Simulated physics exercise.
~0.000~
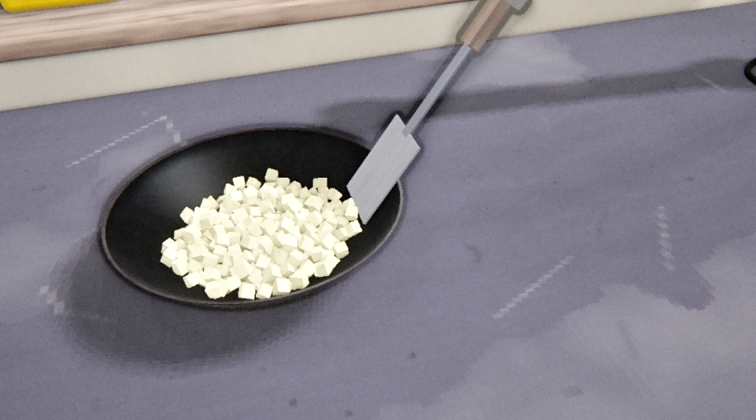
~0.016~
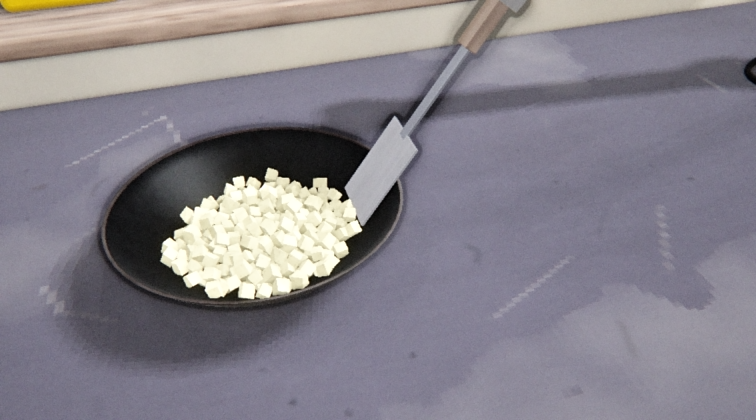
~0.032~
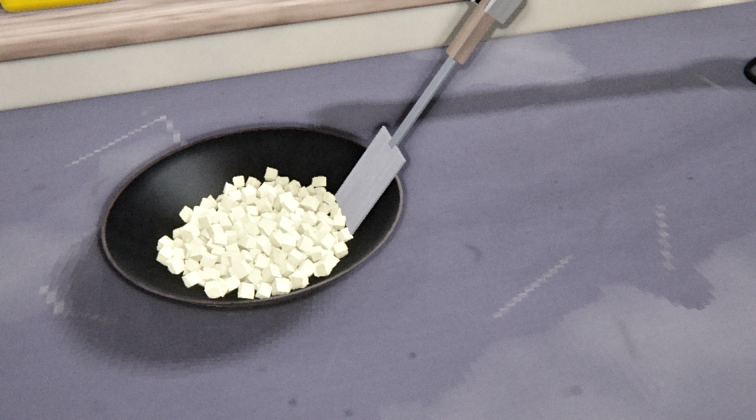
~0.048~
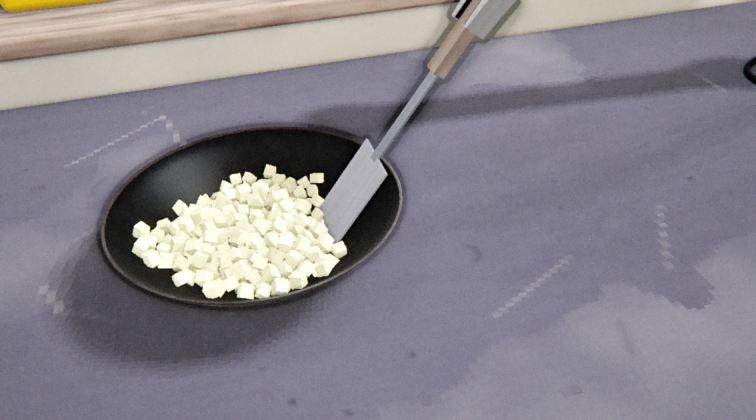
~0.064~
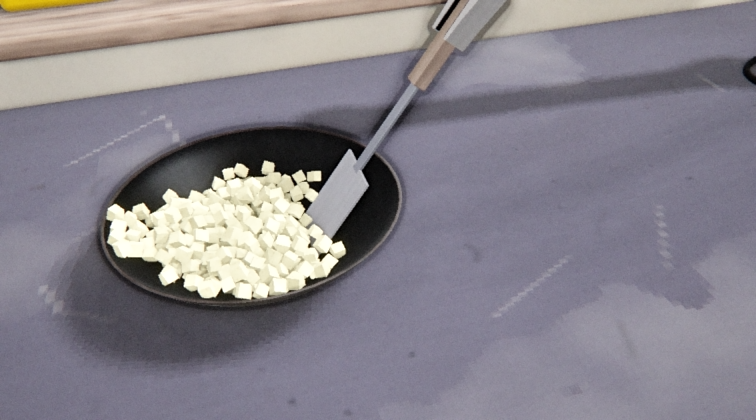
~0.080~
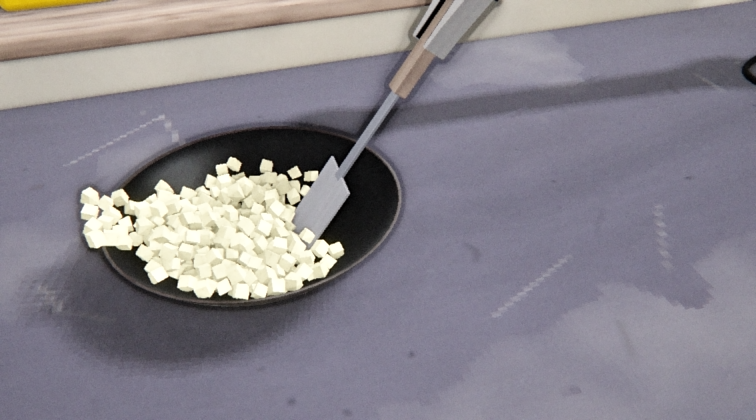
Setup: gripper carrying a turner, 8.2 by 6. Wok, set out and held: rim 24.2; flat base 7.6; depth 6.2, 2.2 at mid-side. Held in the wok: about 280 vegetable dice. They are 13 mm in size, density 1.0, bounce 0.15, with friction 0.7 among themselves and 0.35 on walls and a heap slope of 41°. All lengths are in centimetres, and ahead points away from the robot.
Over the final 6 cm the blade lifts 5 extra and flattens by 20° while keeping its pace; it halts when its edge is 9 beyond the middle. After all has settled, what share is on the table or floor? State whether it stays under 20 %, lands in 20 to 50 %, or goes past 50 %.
It goes past 50 %.
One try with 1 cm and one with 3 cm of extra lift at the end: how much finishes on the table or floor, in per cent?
It comes to around 60 per cent on the first try and around 60 per cent on the second.
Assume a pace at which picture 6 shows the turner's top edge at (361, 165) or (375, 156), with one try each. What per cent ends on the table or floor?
Close to 45 per cent in the first try and close to 40 per cent in the second.
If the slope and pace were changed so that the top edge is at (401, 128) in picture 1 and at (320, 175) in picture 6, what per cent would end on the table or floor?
60 per cent.
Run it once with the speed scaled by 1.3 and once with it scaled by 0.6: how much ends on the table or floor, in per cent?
Around 55 per cent and around 45 per cent.
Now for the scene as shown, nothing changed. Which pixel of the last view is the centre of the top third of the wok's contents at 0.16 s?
Centre: Approx. (141, 213) in the last view.
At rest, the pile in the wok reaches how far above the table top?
Height at rest: Roughly 4.5 cm.
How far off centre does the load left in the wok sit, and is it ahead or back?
Ahead, by about 2.0 cm.
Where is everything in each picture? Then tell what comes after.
The first frame shows turner top edge at (408, 131), sloping 53°; upper third of the load around (266, 224), from x 170 to 355, top at y 175; 284 in the wok.
The second frame shows turner top edge at (406, 133), sloping 53°; upper third of the load around (265, 225), from x 170 to 355, top at y 175.
The third frame shows turner top edge at (394, 143), sloping 53°; upper third of the load around (261, 226), from x 165 to 345, top at y 175.
The fourth frame shows turner top edge at (377, 156), sloping 53°; upper third of the load around (242, 228), from x 140 to 340, top at y 170.
The fifth frame shows turner top edge at (359, 167), sloping 53°; upper third of the load around (213, 226), from x 115 to 340, top at y 170.
The sixth frame shows turner top edge at (341, 174), sloping 53°; upper third of the load around (185, 223), from x 90 to 335, top at y 165; 281 in the wok, 3 on the blade or in flight.
By 0.12 s, sloping 53°, highest piece 11 above the table; 270 in the wok, 14 on the blade or in flight.
By 0.16 s, sloping 46°, highest piece 13 above the table; 253 in the wok, 31 on the blade or in flight.
By 0.38 s, sloping 33°, highest piece 22 above the table; 112 in the wok, 110 on the table or floor, 62 on the blade or in flight.
By 1.43 s, sloping 33°, highest piece 4 above the table; 172 on the table or floor, 112 in the wok.
Final count, 172 on the table or floor, 112 in the wok. That is 61 % on the table or floor.
